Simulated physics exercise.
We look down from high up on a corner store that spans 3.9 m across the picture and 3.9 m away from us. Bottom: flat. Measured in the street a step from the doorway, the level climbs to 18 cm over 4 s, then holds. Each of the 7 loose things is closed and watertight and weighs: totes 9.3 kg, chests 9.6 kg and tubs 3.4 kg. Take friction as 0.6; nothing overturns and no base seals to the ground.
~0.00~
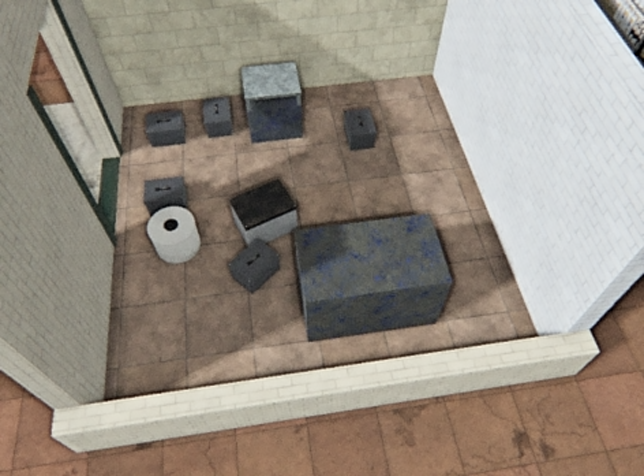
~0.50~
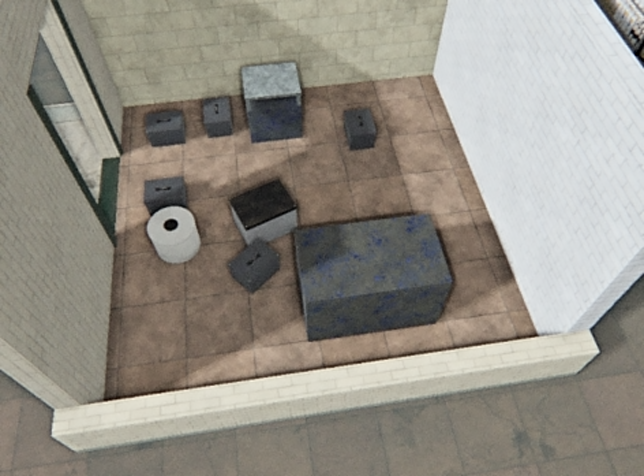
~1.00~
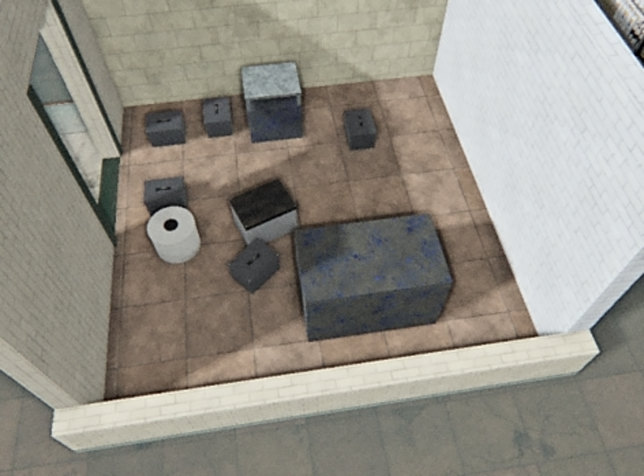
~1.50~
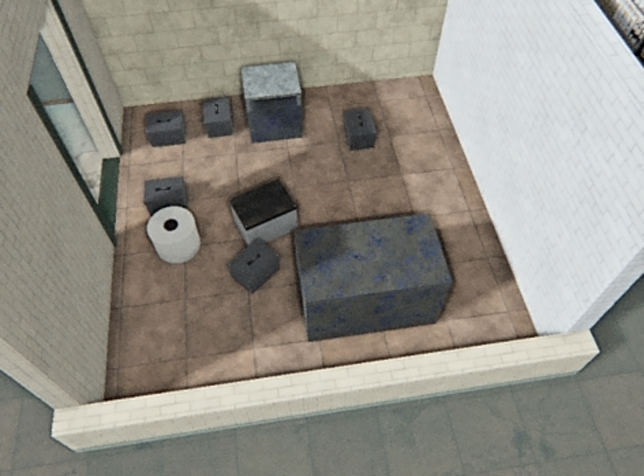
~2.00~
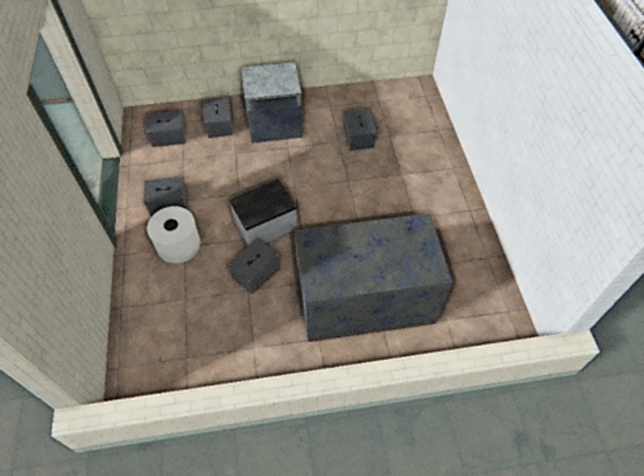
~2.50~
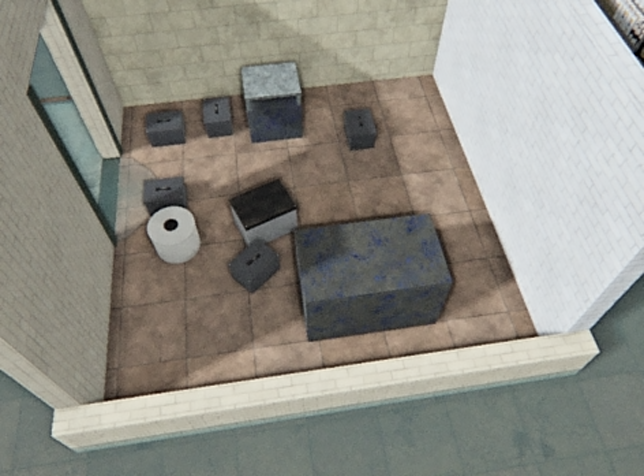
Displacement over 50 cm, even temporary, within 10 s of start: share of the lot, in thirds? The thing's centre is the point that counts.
Share: One to two thirds.
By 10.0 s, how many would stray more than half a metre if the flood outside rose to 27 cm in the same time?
Count: 7.
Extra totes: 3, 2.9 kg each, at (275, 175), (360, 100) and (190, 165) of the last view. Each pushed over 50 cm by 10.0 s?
In order: Farther; not as far; farther.
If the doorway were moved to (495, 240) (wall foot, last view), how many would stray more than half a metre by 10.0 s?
2.
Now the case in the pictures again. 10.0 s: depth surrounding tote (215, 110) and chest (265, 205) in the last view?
6 and 11 cm.
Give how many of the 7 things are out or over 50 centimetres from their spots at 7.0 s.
My count gives 3.
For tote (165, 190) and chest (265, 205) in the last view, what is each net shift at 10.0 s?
In turn: 200 cm, 200 cm.
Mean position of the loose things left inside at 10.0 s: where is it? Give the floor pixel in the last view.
Near (288, 192).
After 3.5 s 0 of 7 are over 50 cm from their spots; 0 afloat.
After 4.5 s 0 of 7 are over 50 cm from their spots; 0 afloat.
After 7.0 s 3 of 7 are over 50 cm from their spots; 1 afloat.
After 10.0 s 2 of 7 are over 50 cm from their spots, and 3 have been at some point; 2 afloat.
